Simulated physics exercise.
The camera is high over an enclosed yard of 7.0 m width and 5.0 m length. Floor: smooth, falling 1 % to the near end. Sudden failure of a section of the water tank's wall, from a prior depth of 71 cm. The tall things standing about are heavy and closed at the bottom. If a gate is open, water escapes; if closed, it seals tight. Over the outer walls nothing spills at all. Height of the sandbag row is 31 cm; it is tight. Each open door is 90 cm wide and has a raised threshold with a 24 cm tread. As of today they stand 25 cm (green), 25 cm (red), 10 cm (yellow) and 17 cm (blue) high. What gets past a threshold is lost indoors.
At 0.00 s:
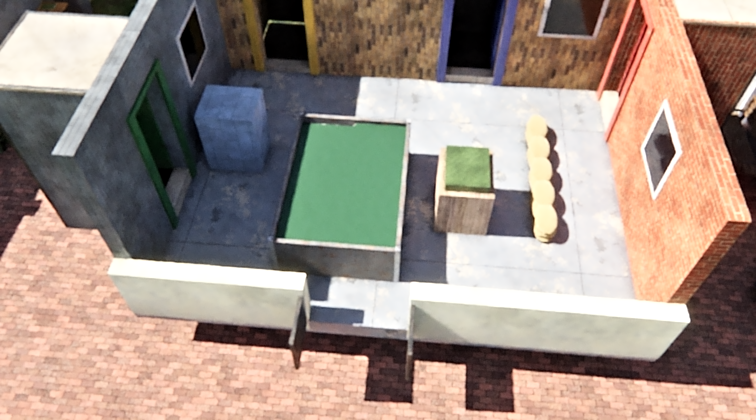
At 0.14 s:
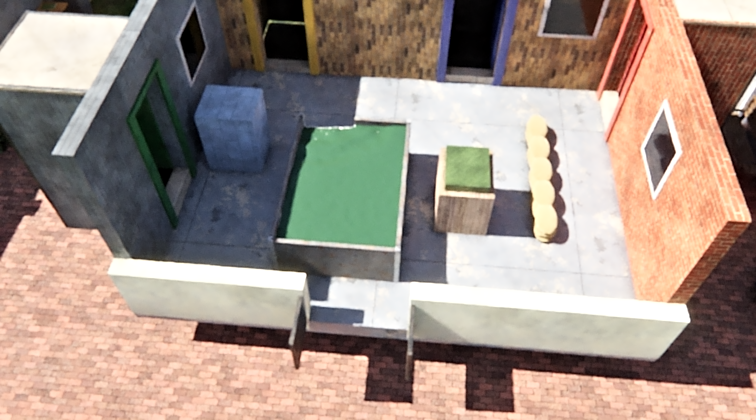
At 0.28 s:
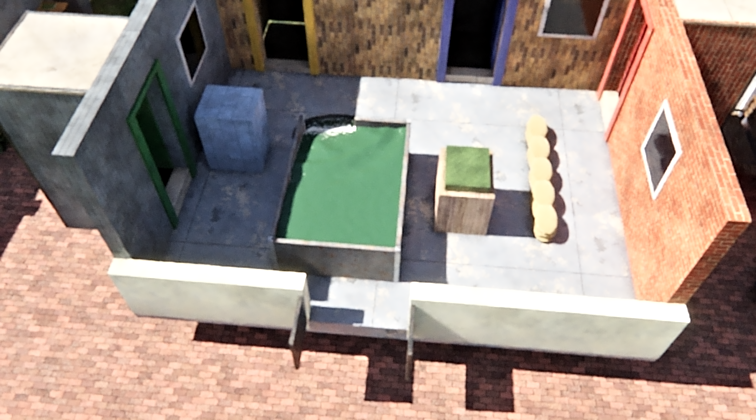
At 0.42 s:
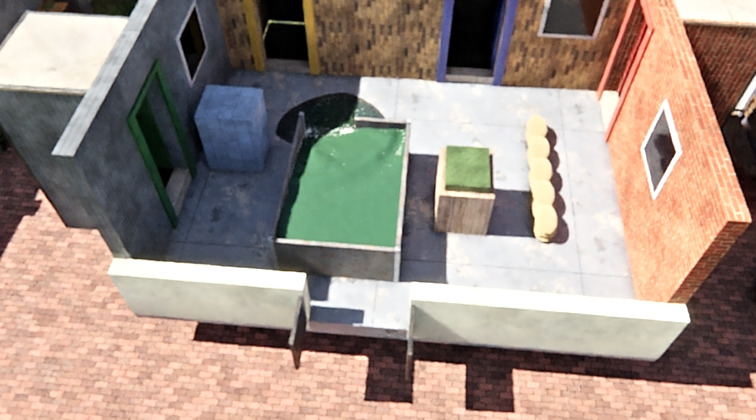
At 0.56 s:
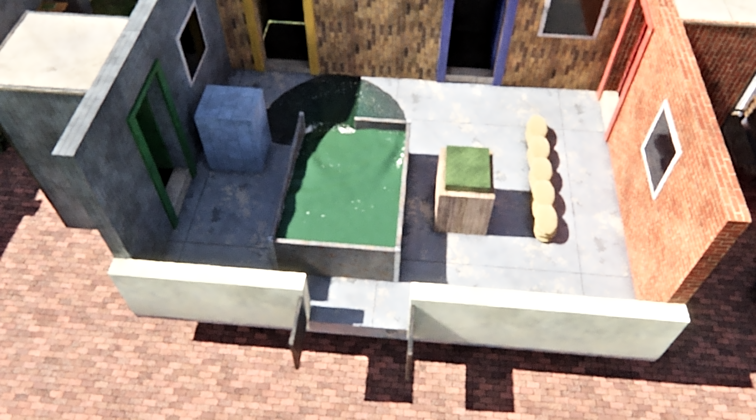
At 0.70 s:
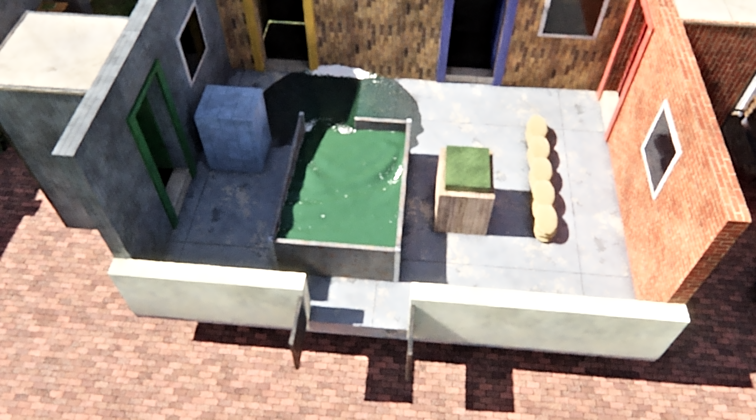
Green water pours from the tank's far side and spreads across the grey yard floor.
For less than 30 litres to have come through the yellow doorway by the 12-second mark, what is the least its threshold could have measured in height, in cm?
23 cm or so.
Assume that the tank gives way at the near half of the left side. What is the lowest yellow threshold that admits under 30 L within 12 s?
Required height: Approx. 12.5 cm.
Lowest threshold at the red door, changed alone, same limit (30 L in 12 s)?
For the red door, about 12.0 cm.
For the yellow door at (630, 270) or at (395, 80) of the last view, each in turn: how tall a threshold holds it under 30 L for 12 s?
In turn: About 8.5 cm, about 19 cm.
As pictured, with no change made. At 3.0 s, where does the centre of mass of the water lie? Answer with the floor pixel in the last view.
Look at about (343, 164) in the last view.
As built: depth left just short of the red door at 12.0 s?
You'd measure close to 7.0 cm there.
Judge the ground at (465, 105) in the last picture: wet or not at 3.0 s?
At that moment it's submerged.
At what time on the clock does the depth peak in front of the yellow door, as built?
Approximately 1.6 s.
After 1.4 s water covers 20 % of the floor, deepest (36 cm) near (333, 79); 24 cm at the yellow door, 24 litres in over its 10 cm threshold.
After 3.0 s water covers 40 % of the floor, deepest (34 cm) near (240, 73); 23 cm at the yellow door, 146 litres in over its 10 cm threshold.
After 12.0 s water covers 95 % of the floor, deepest (14 cm) near (632, 333); 6 cm at the yellow door, 265 litres in over its 10 cm threshold.
At the yellow door as built, the water arrived by 0.8 s and peaked near 25 cm at 1.6 s.
With a threshold of 19.5 cm, 67 litres would have come in within the 12 s; with 26.5 cm, 11 litres. So under 30 litres takes about 23 cm.
